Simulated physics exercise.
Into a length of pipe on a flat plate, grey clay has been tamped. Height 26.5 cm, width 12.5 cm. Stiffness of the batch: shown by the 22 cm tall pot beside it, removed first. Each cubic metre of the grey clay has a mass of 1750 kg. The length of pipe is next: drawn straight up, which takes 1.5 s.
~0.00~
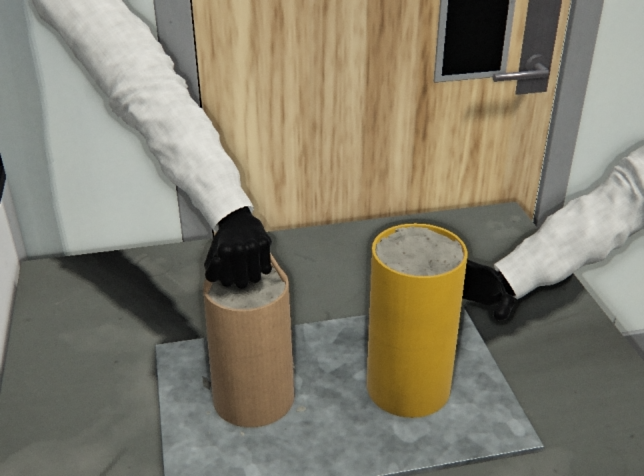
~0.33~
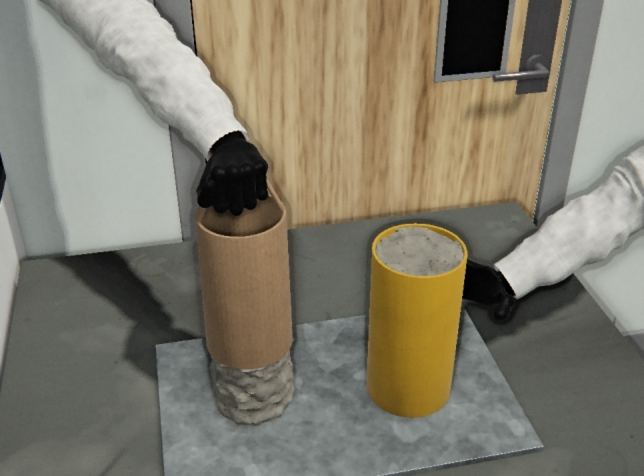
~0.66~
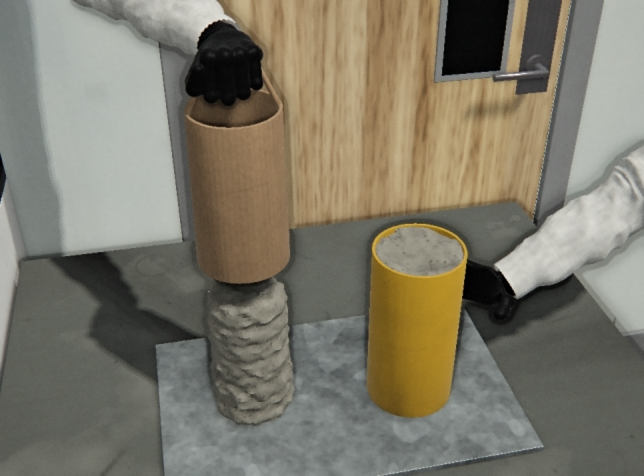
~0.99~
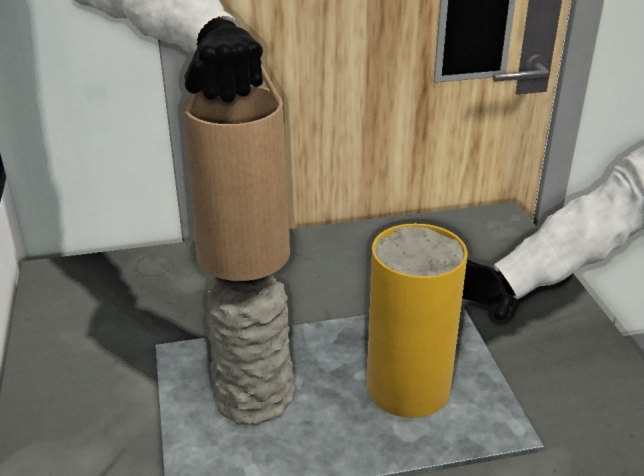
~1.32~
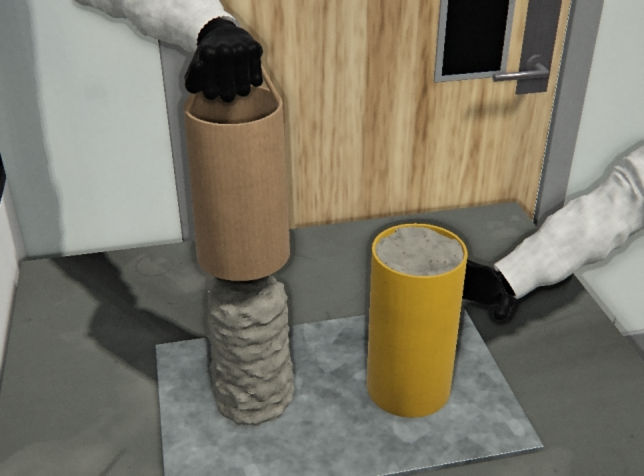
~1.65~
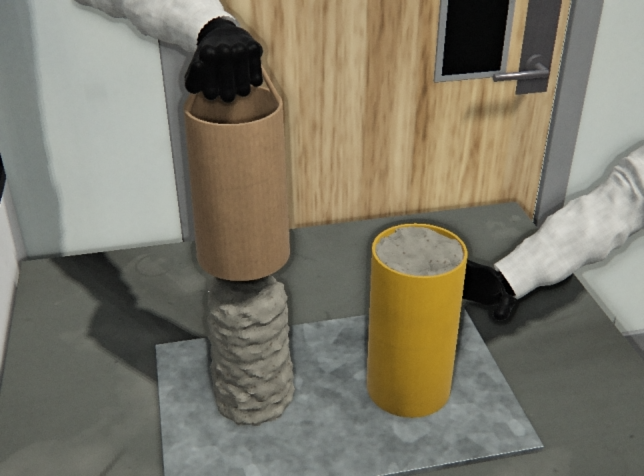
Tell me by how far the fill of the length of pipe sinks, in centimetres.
It sinks by some 1 cm.
After 2.0 s, the length of pipe is up 5.5 cm; the grey clay has come down 0.0 cm to 26 cm and is 13 cm wide.
After 2.4 s, the length of pipe is up 17 cm; the grey clay has come down 0.2 cm to 26 cm and is 13 cm wide.
After 2.8 s, the length of pipe is up 28 cm; the grey clay has come down 0.9 cm to 26 cm and is 13 cm wide.
After 3.2 s, the length of pipe is clear; the grey clay has come down 1.1 cm to 25 cm and is 14 cm wide.
After 4.0 s, at rest, the length of pipe is clear; the grey clay has come down 1.2 cm to 25 cm and is 14 cm wide.
